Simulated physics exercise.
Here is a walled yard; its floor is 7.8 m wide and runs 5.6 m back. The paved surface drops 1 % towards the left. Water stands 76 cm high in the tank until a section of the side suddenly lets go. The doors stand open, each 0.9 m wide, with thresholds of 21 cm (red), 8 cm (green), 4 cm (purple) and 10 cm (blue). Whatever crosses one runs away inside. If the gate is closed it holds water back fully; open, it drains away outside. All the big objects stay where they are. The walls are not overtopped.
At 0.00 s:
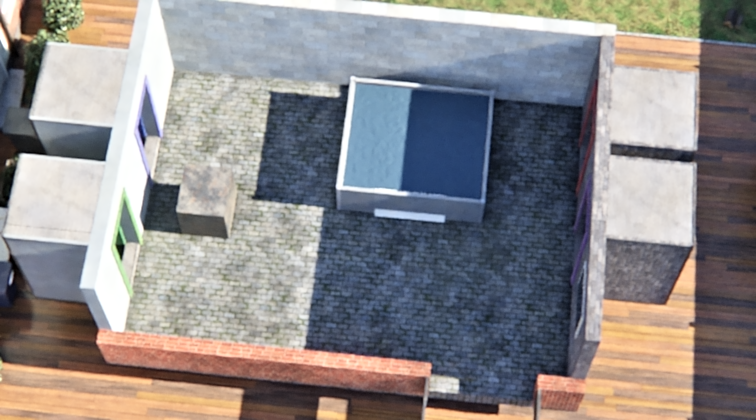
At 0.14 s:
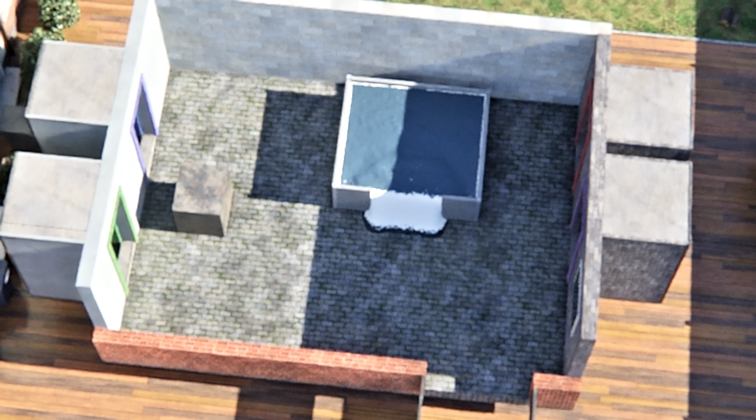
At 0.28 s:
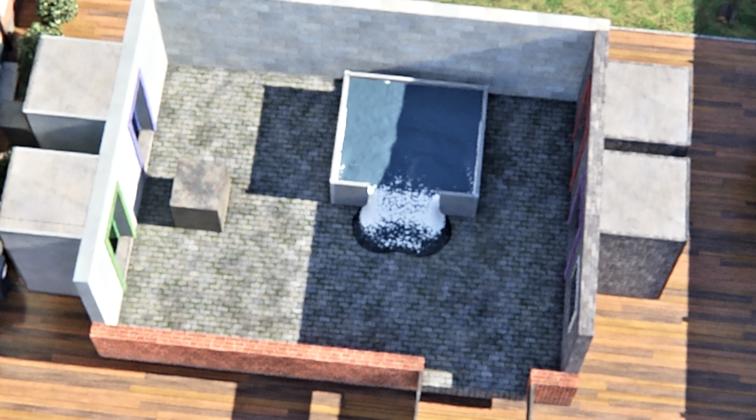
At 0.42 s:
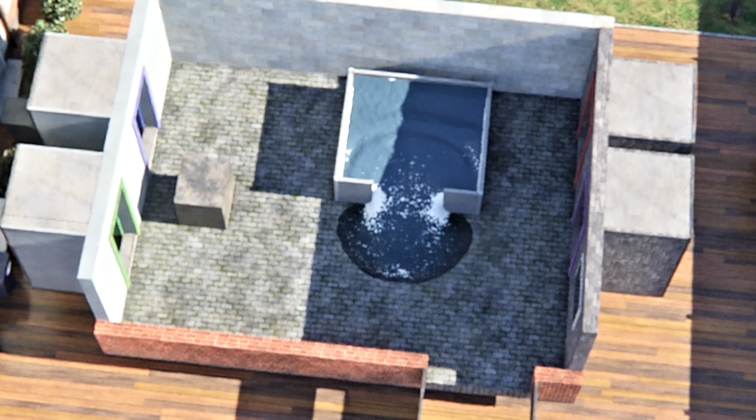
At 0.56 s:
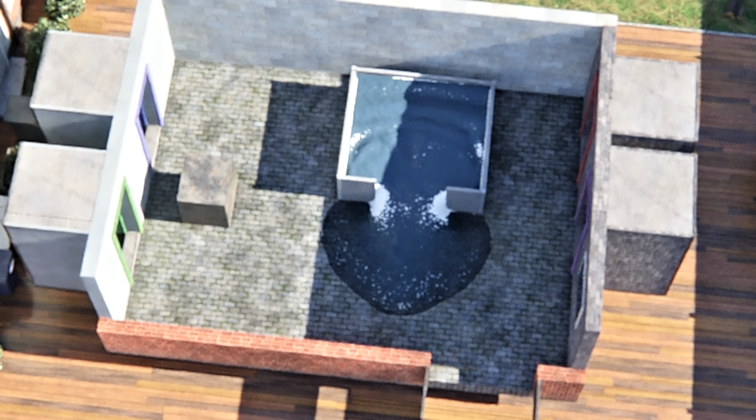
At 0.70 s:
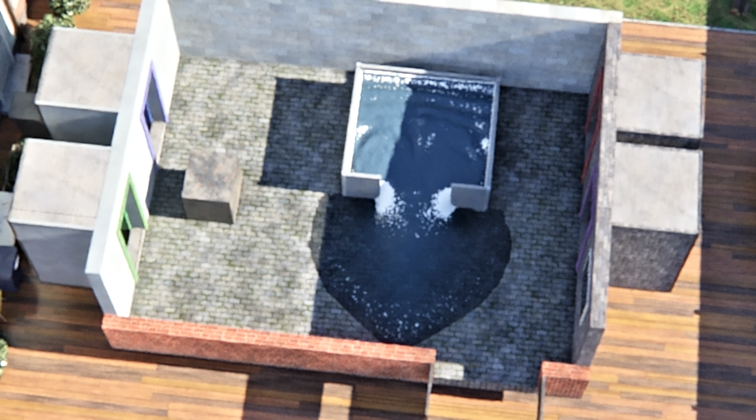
Water bursts from a gap in the near side of a pale-rimmed tank, first as a white, foaming spill, then as a dark sheet widening across the paving towards the low red brick wall. The high view looks down into a walled yard, with a stone block left of the tank and pale boxes outside both side walls. Ripples cross the tank as the camera drifts slightly.
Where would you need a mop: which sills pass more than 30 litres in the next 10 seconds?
The water let in: At the red door it does not reach the limit; at the green door it exceeds the limit; at the purple door it stays under the limit; at the blue door it stays under the limit.
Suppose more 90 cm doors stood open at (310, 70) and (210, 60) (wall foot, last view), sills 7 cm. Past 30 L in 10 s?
In that order: Under, over.
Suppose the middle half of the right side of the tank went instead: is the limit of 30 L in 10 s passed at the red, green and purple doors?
Then: Red above, green below, purple past it.
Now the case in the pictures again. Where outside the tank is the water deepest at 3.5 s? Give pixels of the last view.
Around (137, 332).
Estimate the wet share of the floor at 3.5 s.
Near 45 per cent is wet.
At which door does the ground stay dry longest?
The red one.
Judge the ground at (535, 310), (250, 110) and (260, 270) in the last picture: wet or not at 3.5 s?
In that order: Wet, not reached, under water.
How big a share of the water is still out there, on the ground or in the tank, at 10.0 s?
About 66 per cent.
After 1.4 s water covers 30 % of the floor and is deepest (44 cm) near (411, 208); red door not reached, green door not reached, purple door not reached, blue door not reached.
After 2.2 s water covers 40 % of the floor and is deepest (38 cm) near (383, 358); red door not reached, green door not reached, purple door not reached, blue door not reached.
After 3.5 s water covers 45 % of the floor and is deepest (32 cm) near (137, 332); red door not reached, green door 20 cm at the sill, 11 L in, purple door 1 cm at the sill, 0 L in, blue door not reached.
After 6.0 s water covers 70 % of the floor and is deepest (22 cm) near (127, 331); red door not reached, green door 19 cm at the sill, 110 L in, purple door 3 cm at the sill, 0 L in, blue door 9 cm at the sill, 0 L in.
After 10.0 s water covers 95 % of the floor and is deepest (14 cm) near (127, 331); red door 1 cm at the sill, 0 L in, green door 13 cm at the sill, 196 L in, purple door 2 cm at the sill, 0 L in, blue door 7 cm at the sill, 0 L in.
